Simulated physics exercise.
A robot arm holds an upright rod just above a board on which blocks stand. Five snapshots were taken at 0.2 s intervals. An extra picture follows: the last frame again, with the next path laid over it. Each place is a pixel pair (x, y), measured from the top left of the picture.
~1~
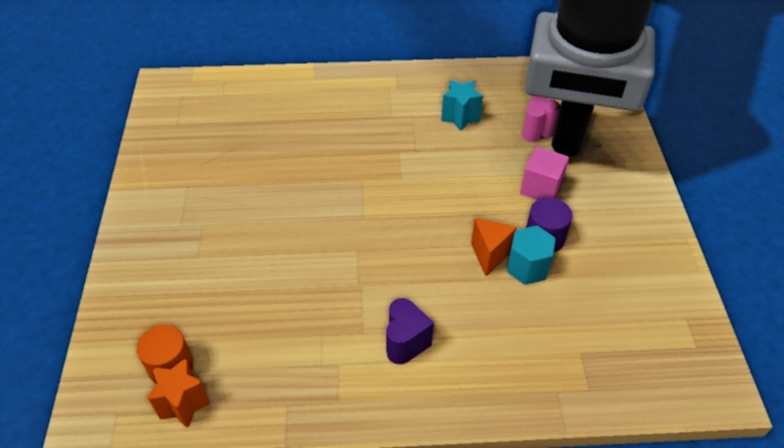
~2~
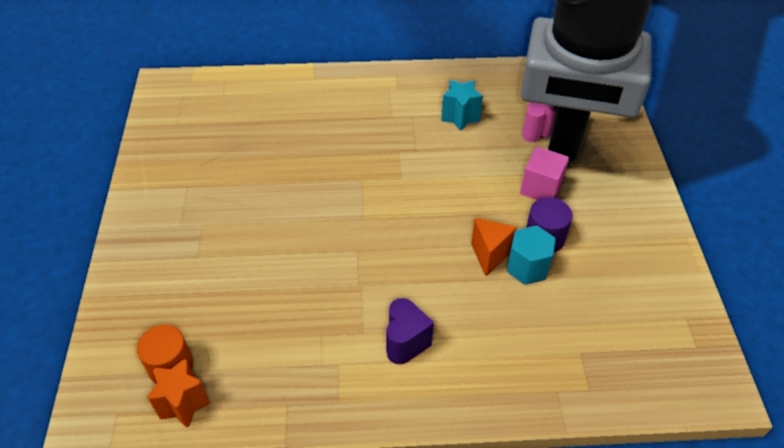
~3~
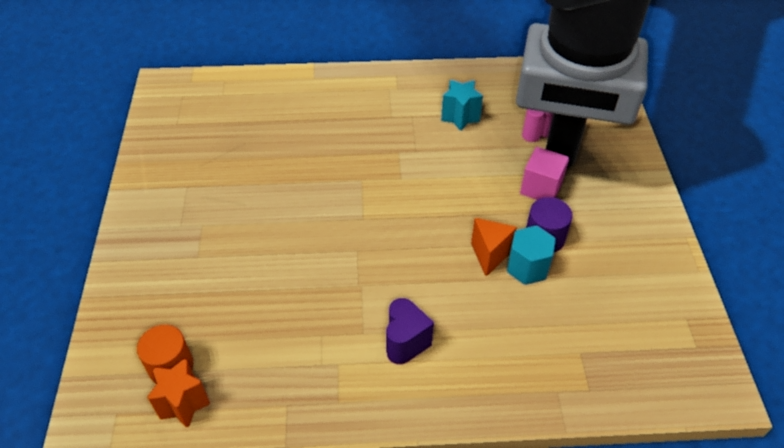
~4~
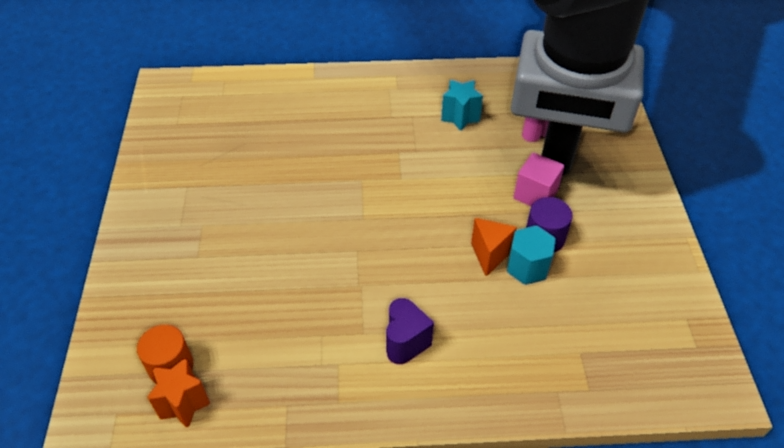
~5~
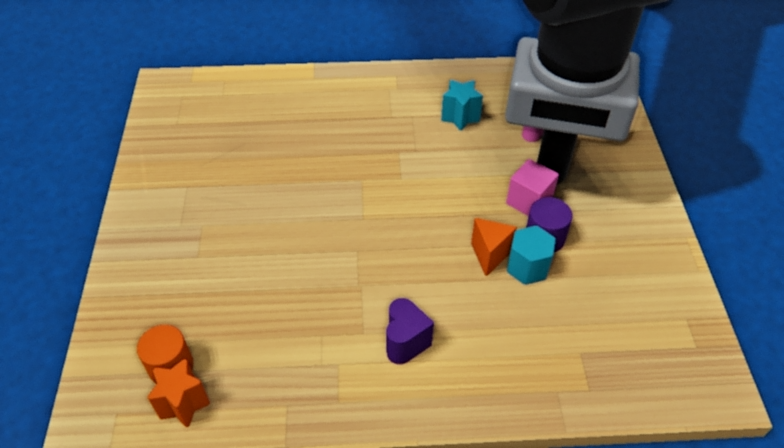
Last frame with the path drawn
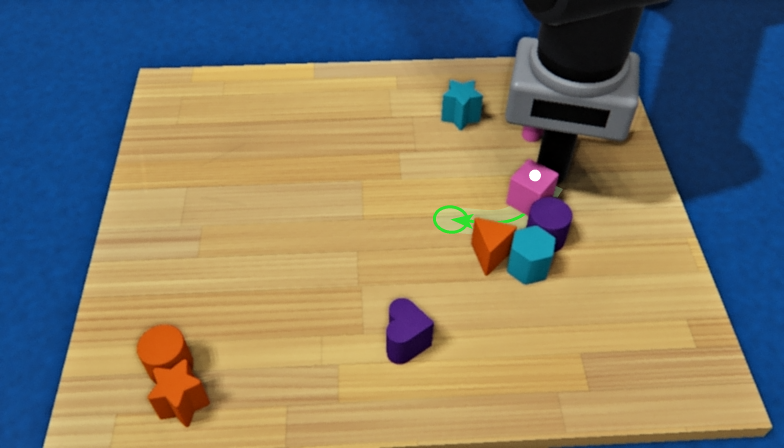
On a light wooden board over a blue surface, colourful blocks sit scattered while a robot arm holds a dark rod near the top right corner. The arm moves slowly down and slightly left, and the rod reaches the pink square block and nudges it a short way down-left, while the other blocks stay still.
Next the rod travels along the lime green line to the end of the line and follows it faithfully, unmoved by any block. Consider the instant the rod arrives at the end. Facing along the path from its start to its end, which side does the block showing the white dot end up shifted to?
Displaced left.
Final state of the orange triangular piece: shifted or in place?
Displaced.
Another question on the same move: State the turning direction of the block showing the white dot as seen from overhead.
The block spins anticlockwise.
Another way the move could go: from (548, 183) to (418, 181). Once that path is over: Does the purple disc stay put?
My answer is yes.
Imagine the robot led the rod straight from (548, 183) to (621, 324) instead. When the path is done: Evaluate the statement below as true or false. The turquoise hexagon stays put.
This is false.
Drawn move, from (548, 183) through (530, 209) and (494, 223) to (451, 219); the dot is on the pink square.
On the path given first. One third of the way, rod at (532, 200); pink square at (508, 199), turned 15° clockwise.
Two thirds of the way, rod at (495, 213); orange triangular piece at (484, 244), turned 30° anticlockwise; pink square at (471, 215); purple disc at (553, 215).
At the end, rod at (452, 210); orange triangular piece at (484, 245), turned 35° anticlockwise; turquoise hexagon still; pink square at (448, 221), turned 25° anticlockwise; purple disc at (553, 215).
